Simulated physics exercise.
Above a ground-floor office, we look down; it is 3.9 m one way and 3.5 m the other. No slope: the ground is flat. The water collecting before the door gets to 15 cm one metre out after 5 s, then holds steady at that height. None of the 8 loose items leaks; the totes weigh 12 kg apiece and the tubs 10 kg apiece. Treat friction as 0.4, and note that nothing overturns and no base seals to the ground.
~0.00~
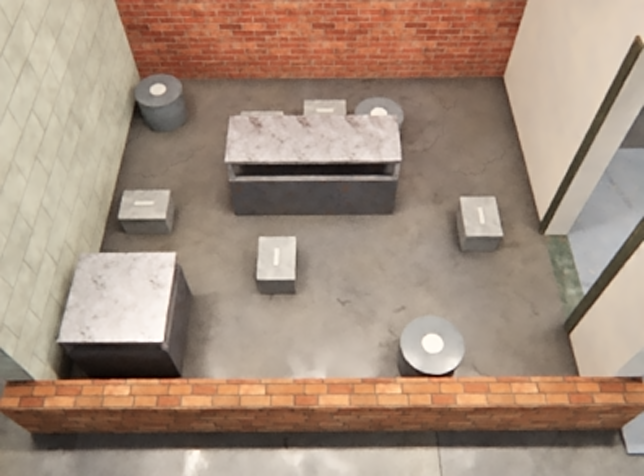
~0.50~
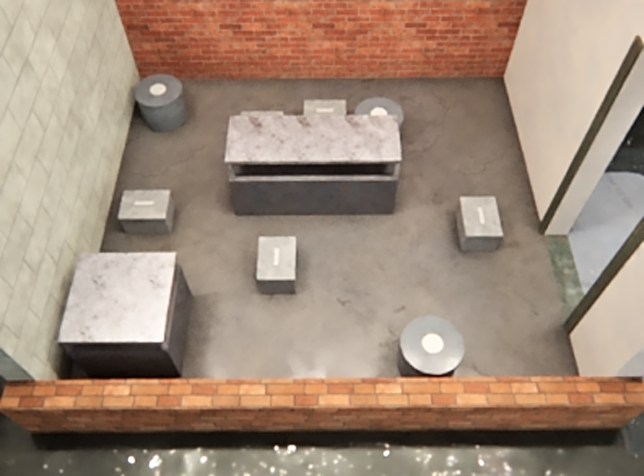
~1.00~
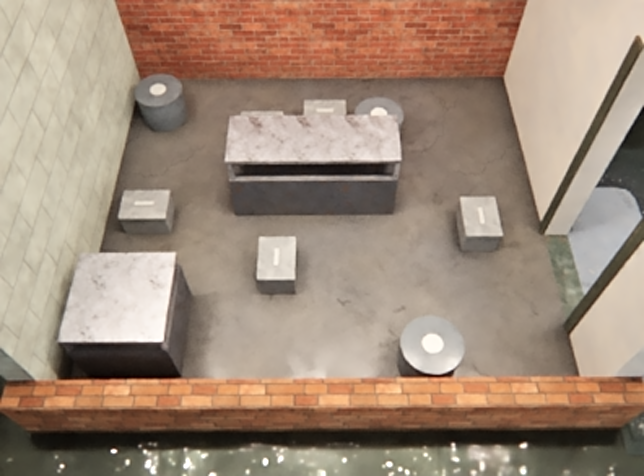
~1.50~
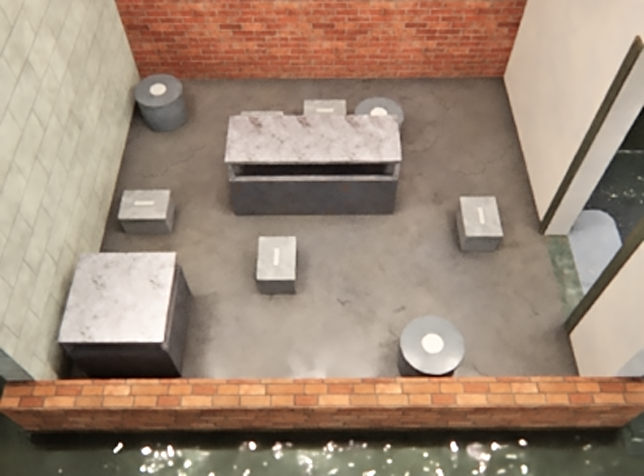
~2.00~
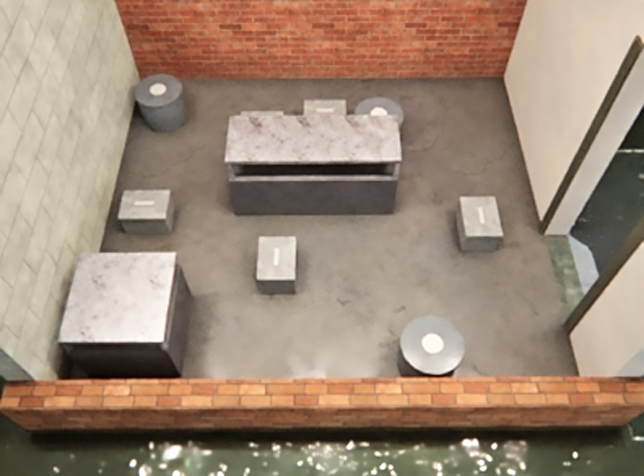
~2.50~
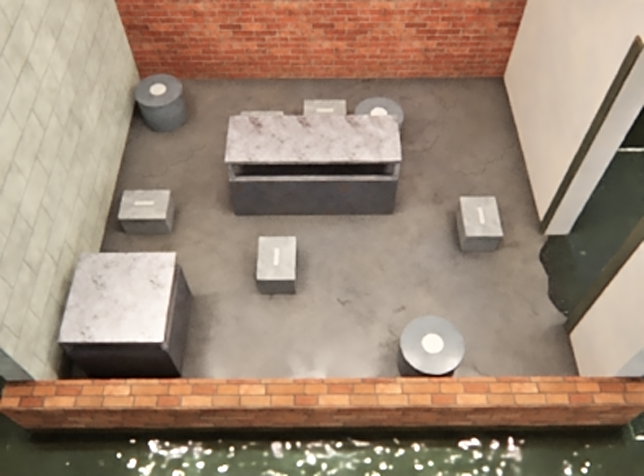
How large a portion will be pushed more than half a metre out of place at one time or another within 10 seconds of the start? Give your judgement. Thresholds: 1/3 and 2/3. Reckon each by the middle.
It is a small fraction, under a third.
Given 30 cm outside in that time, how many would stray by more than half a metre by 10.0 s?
Result: 5.
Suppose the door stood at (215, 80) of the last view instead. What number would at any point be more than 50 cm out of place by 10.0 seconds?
The count would be 1.
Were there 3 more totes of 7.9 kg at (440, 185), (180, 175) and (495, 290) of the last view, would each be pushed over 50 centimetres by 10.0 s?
Result, in listed order: Not exceeded / not exceeded / exceeded.
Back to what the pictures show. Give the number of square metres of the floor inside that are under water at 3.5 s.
Flooded: Near 1.0 m2.
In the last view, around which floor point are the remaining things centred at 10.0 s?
Around (280, 187).
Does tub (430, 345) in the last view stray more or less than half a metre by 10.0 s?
The answer is a bigger shift.
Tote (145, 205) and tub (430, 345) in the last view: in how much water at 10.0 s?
Depth approx. 3 cm / 8 cm.
After 3.5 s 0 of 8 are over 50 cm from their spots; 0 afloat.
After 4.5 s 0 of 8 are over 50 cm from their spots; 0 afloat.
After 7.0 s 0 of 8 are over 50 cm from their spots; 0 afloat.
After 10.0 s 1 of 8 are over 50 cm from their spots, and 1 have been at some point; 1 afloat.
